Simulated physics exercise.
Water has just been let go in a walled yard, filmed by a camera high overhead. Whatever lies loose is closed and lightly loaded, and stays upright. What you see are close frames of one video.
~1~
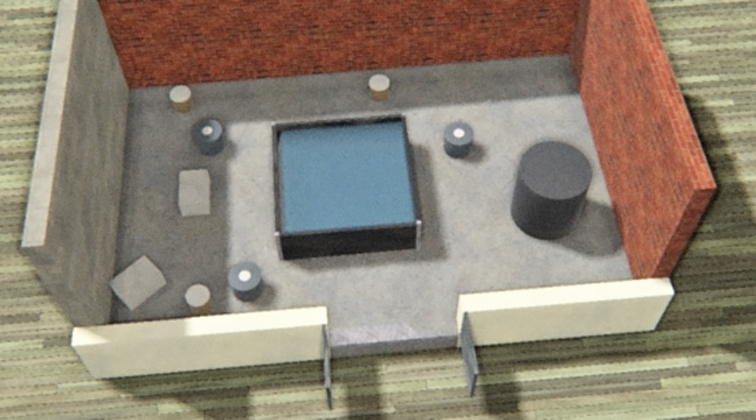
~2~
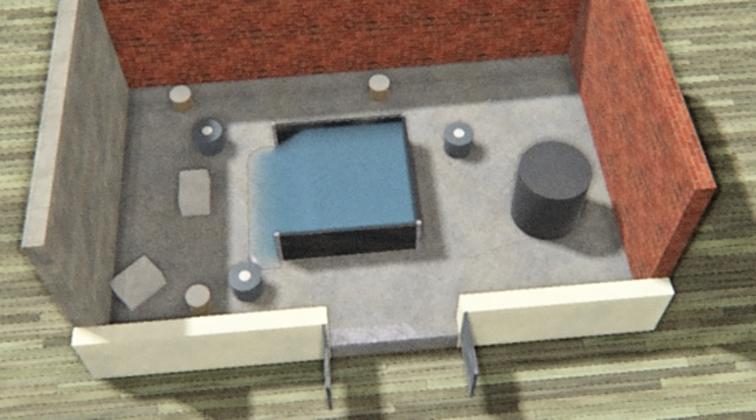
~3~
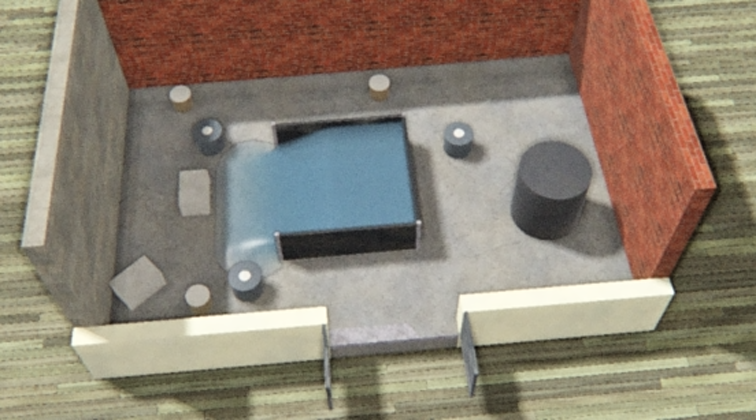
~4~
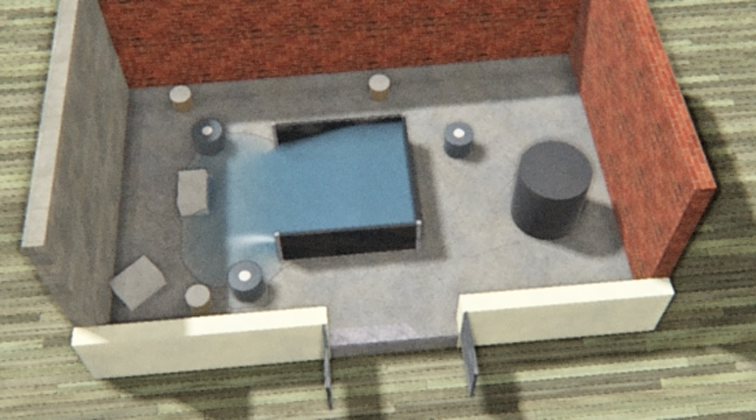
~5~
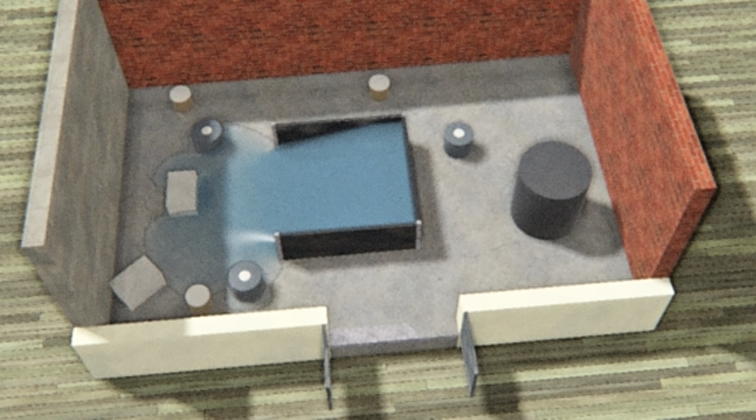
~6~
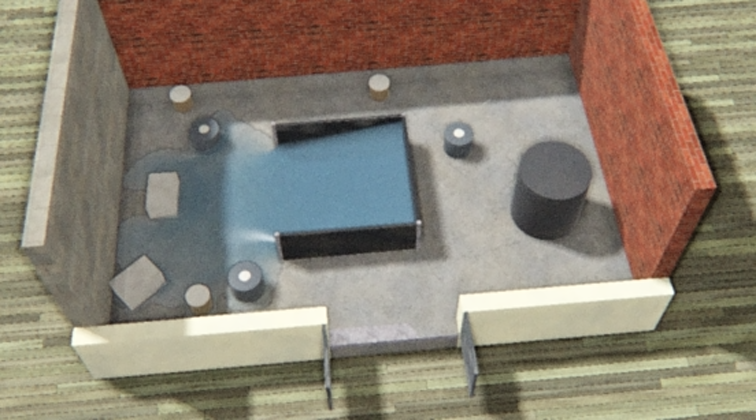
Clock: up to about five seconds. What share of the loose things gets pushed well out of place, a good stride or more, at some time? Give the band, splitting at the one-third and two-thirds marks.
So the part that moves far is the two-thirds mark or beyond.
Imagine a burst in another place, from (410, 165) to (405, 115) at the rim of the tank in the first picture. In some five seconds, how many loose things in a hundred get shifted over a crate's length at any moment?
It comes out at roughly 20 per cent.
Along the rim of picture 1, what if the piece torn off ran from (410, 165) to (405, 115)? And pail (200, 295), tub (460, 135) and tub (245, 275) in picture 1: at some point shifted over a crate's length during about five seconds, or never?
Outcome by item - short of that distance / displaced that far / short of that distance.
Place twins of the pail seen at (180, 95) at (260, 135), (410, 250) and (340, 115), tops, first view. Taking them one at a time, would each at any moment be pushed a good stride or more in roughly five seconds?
Shoved clear, shoved clear, shoved clear.
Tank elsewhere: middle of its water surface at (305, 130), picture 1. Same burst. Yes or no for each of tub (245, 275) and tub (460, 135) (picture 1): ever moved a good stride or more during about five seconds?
Result, in listed order - reached that distance; stopped sooner.
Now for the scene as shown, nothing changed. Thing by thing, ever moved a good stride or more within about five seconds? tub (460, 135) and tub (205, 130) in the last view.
Going by the listed order, the first is not displaced that much and the second beyond that distance.
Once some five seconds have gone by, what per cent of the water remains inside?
It comes out at 98 parts in a hundred.
A moment on, 1 of 8 are well off their spots; 0 afloat.
Next, 3 of 8 are well off their spots; 4 afloat.
Later, 6 of 8 are well off their spots; 5 afloat.
In the end, 7 of 8 are well off their spots, and 7 have been at some point; 2 afloat.
